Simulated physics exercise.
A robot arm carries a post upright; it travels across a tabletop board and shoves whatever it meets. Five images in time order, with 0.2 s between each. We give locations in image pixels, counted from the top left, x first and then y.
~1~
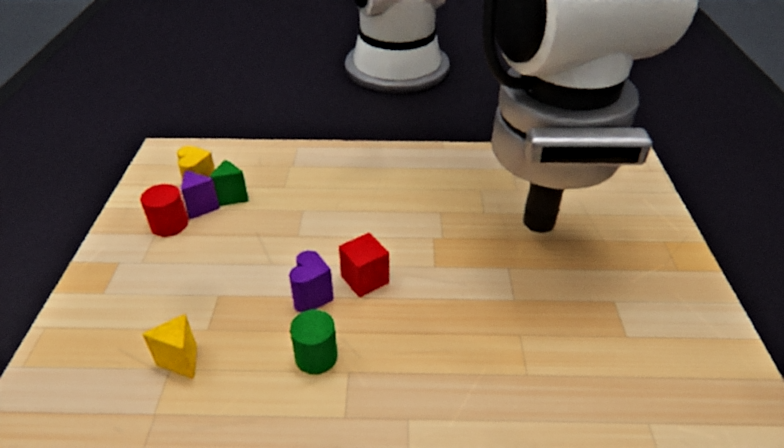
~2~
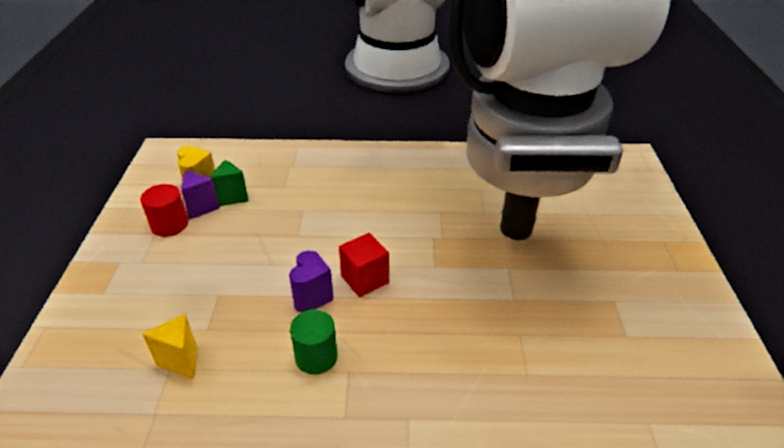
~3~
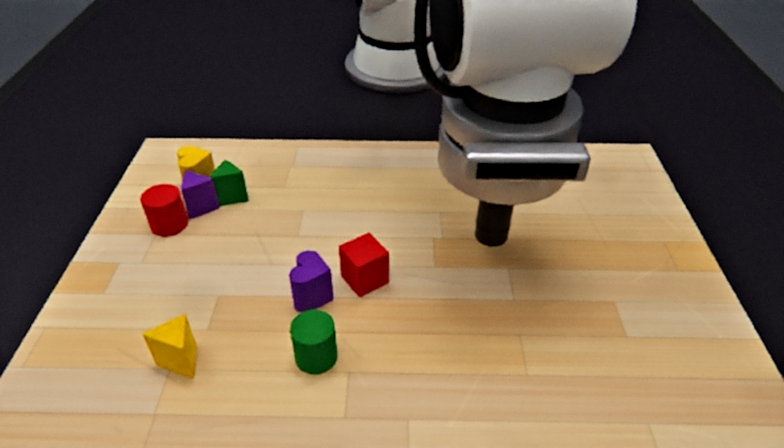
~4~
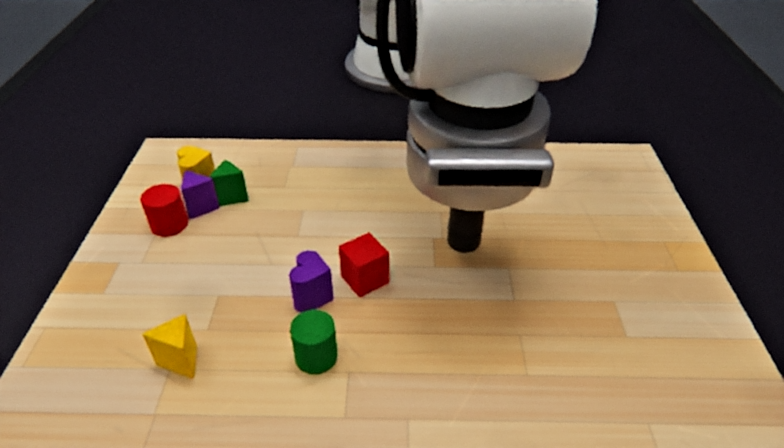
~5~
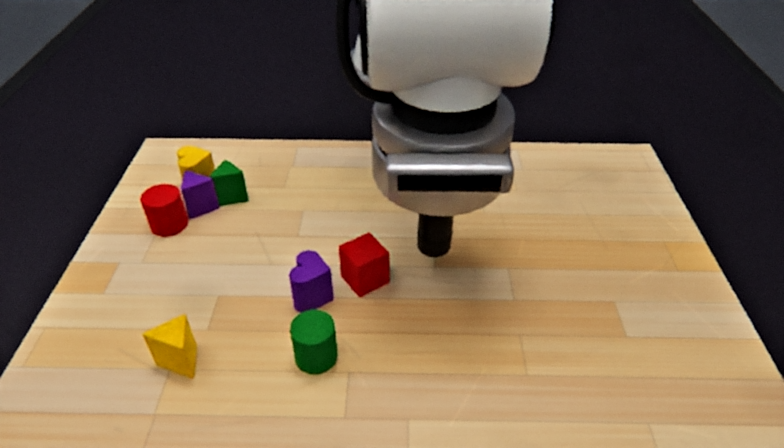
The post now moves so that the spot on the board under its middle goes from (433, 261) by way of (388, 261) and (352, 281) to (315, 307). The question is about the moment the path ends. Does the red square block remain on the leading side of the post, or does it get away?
In front, I predict.
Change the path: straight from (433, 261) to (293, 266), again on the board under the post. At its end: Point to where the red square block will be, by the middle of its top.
Its top middle is near (332, 260).
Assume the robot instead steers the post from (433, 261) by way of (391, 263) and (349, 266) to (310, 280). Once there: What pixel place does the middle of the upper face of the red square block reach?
Its top middle is near (323, 273).
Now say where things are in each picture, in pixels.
In the first frame, lower end of the post at (539, 223), tops of blocks, purple heart at (309, 266), green circular block at (312, 326), red square block at (364, 249).
In the second frame, post at (516, 230), blocks as before.
In the third frame, post at (491, 237), blocks as before.
In the fourth frame, post at (464, 242), blocks as before.
In the fifth frame, post at (434, 247), purple heart at (309, 266), green circular block at (312, 326), red square block at (364, 249).
On the path given first. One third of the way, post at (386, 247); nothing pushed yet.
Two thirds of the way, post at (350, 268); purple heart at (282, 280), turned 30° clockwise; red square block at (327, 275), turned 25° anticlockwise.
At the end, post at (313, 292); purple heart at (269, 286), turned 55° clockwise; green circular block at (307, 341); red square block at (302, 306), turned 55° anticlockwise.
